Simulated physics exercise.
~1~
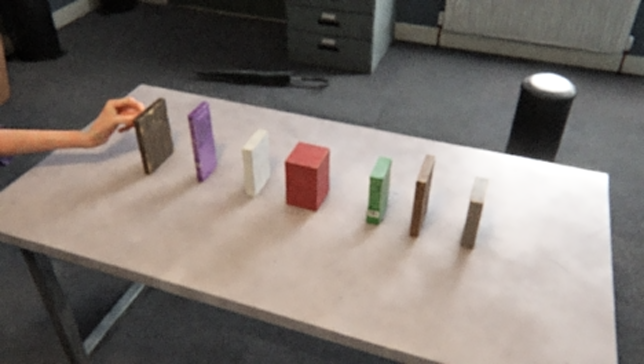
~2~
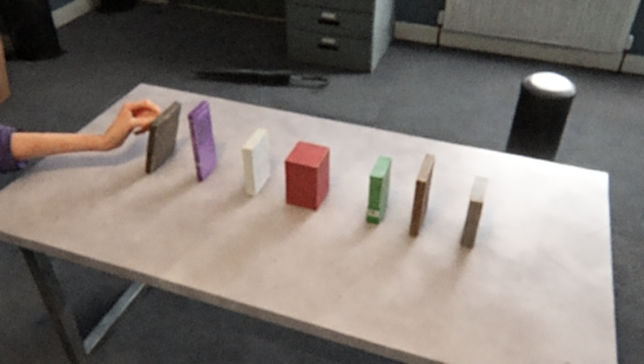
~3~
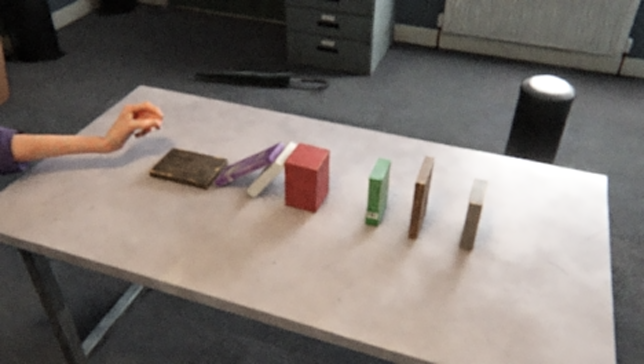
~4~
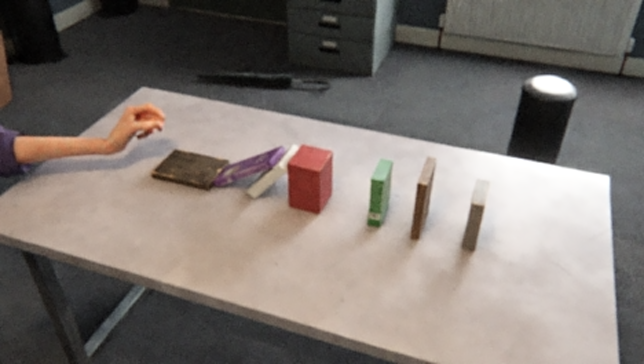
A hand tipped over the black board at the left end of a row on a table, knocking the purple packet and white board into a lean against the red block, which stayed standing with the green, brown and grey pieces.
